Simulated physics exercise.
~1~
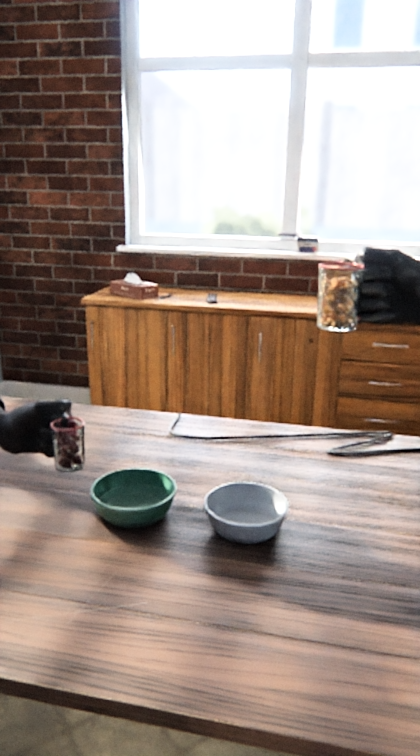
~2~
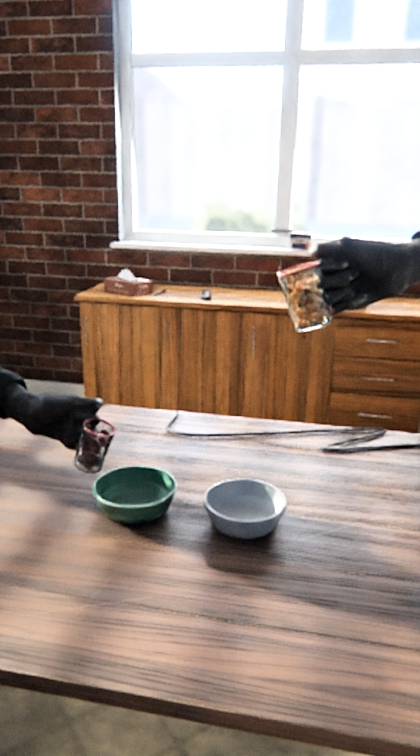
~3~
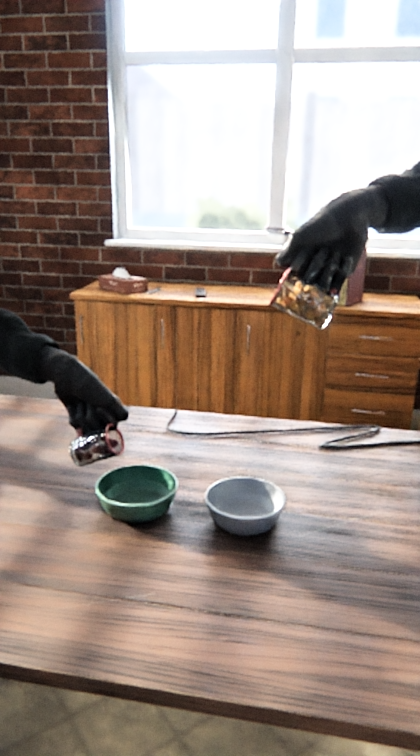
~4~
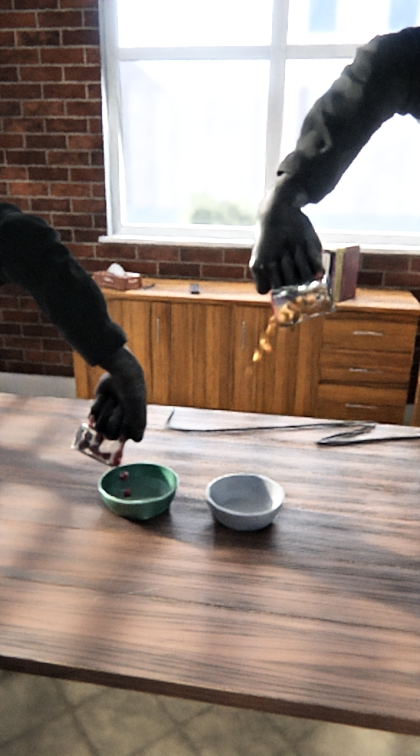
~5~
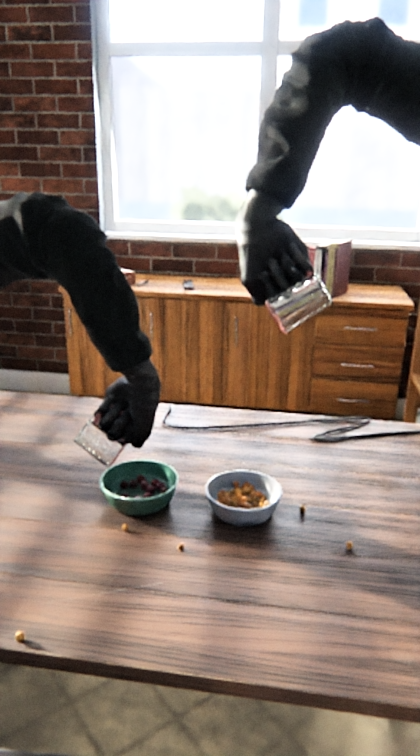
Black-gloved hands tipping two clear cups over green and grey bowls, dark pieces filling one, orange pieces partly scattering across the table.
